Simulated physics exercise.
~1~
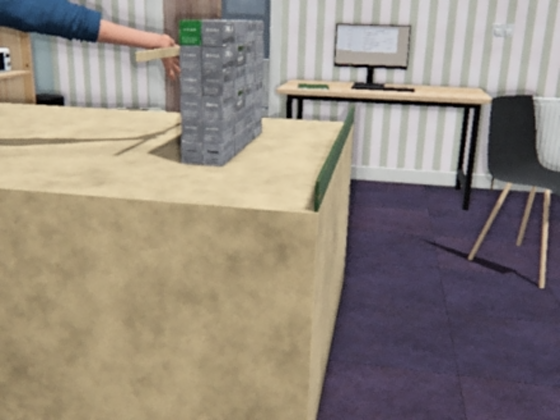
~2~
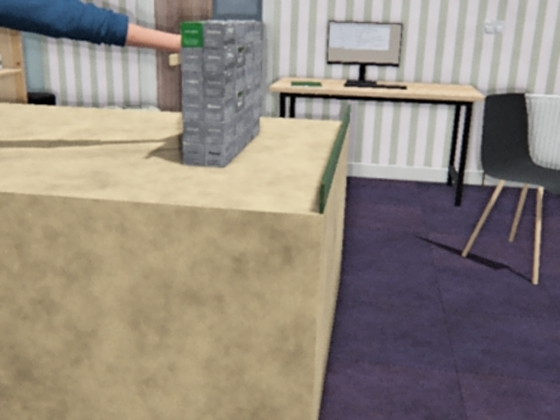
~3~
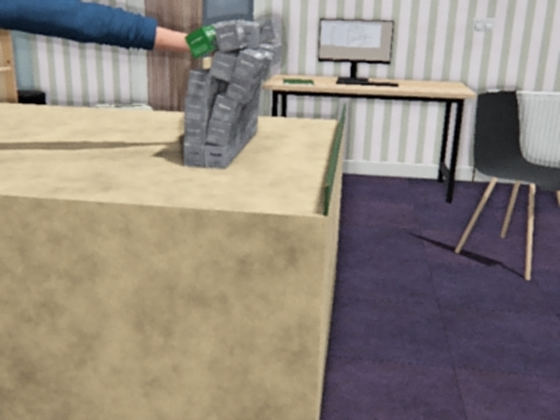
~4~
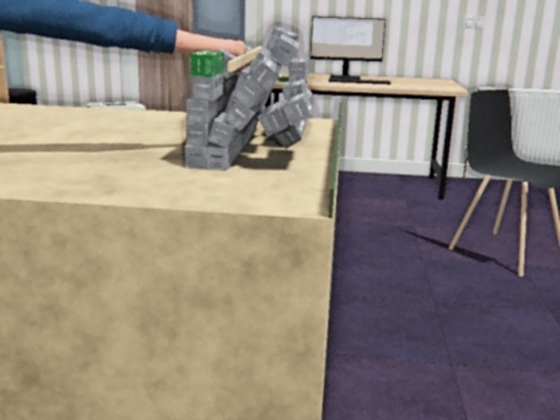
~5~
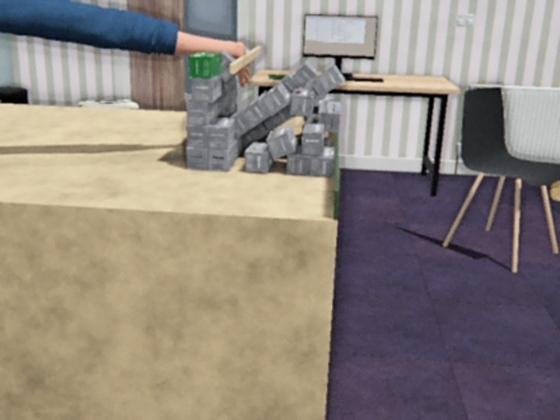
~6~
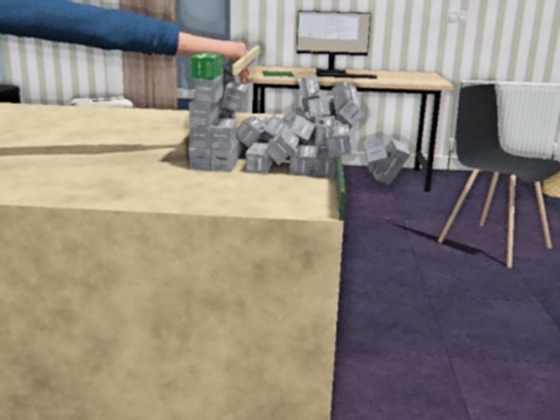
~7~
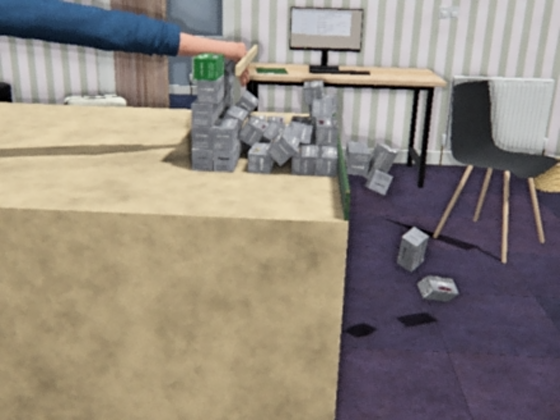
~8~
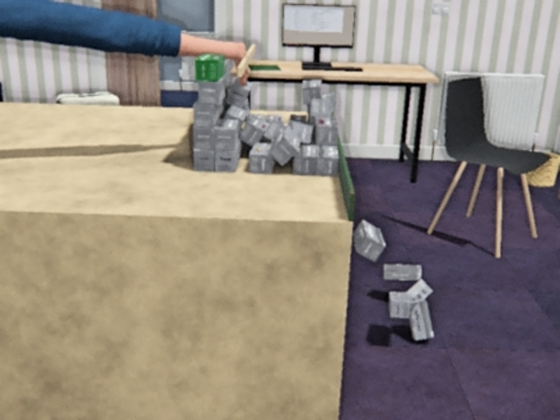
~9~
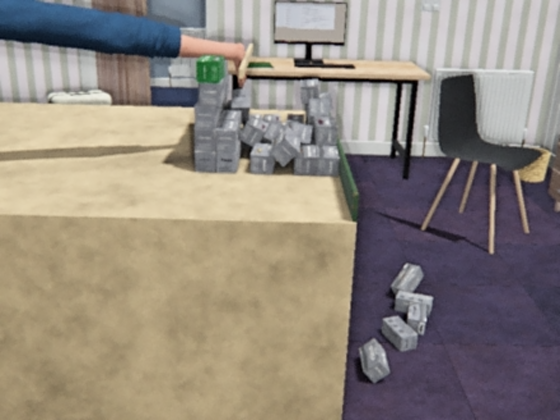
In the video, a hand pushes a wooden strip into a tall block of stacked grey packets with one green packet, toppling much of it rightward across a cupboard top; a few packets fall to the floor, while the rest, including the green one, stay on top.
